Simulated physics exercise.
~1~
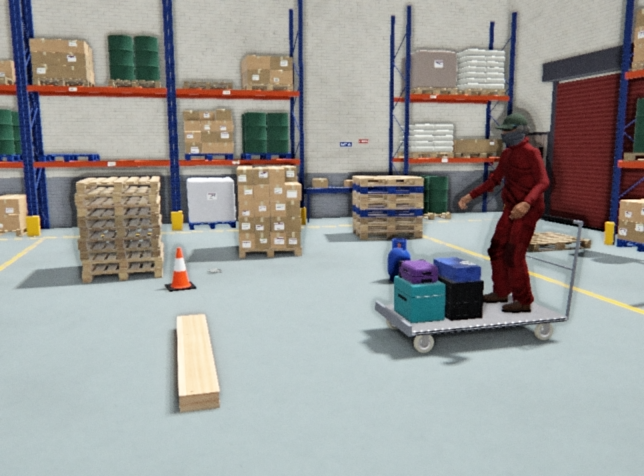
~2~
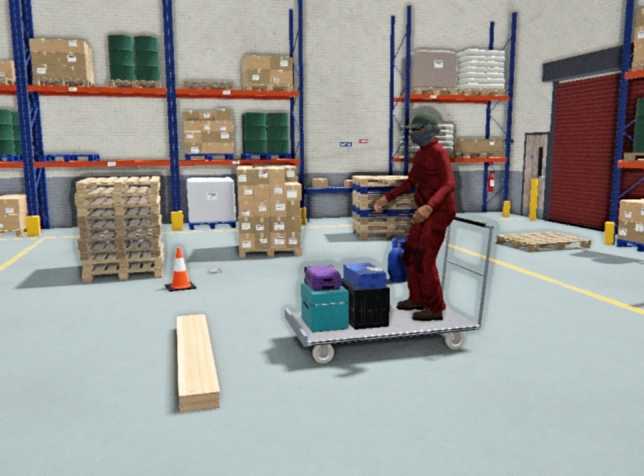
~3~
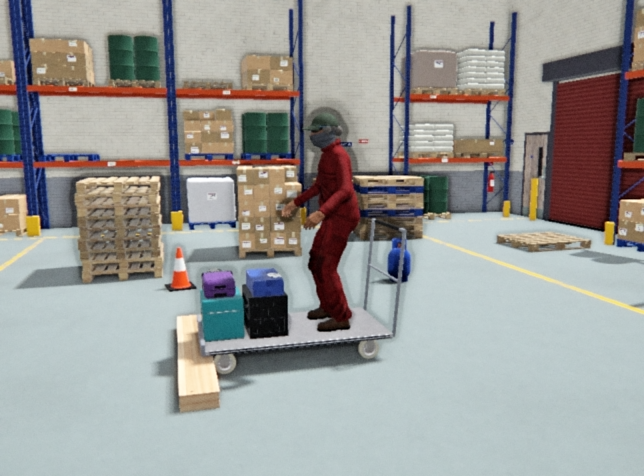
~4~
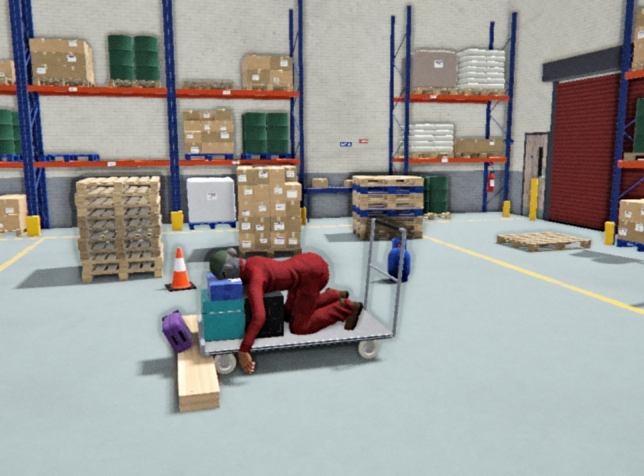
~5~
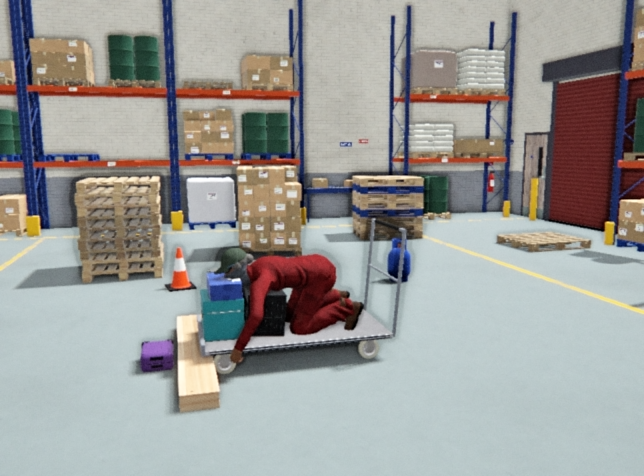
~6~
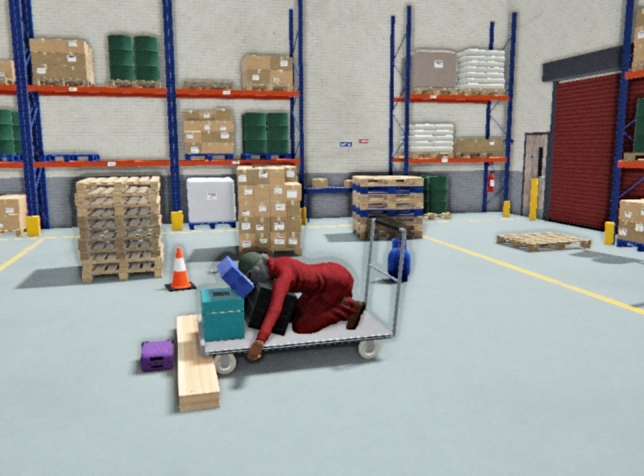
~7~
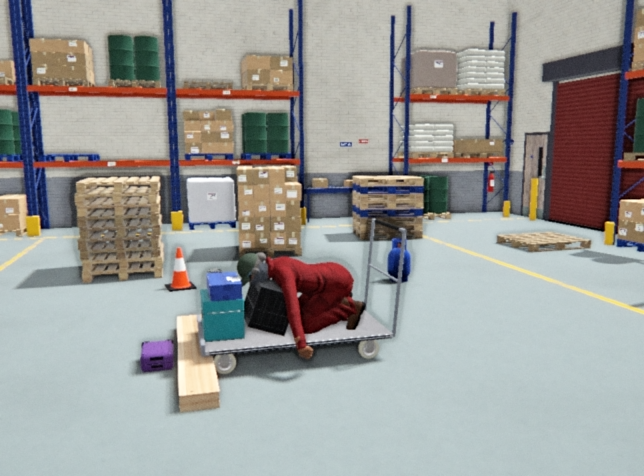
In a warehouse, a trolley carrying a person in red and several boxes rolled left until it jammed against a wooden beam; the person pitched forward onto the load, the purple case tumbled over the beam to the floor, and everything else stayed aboard.
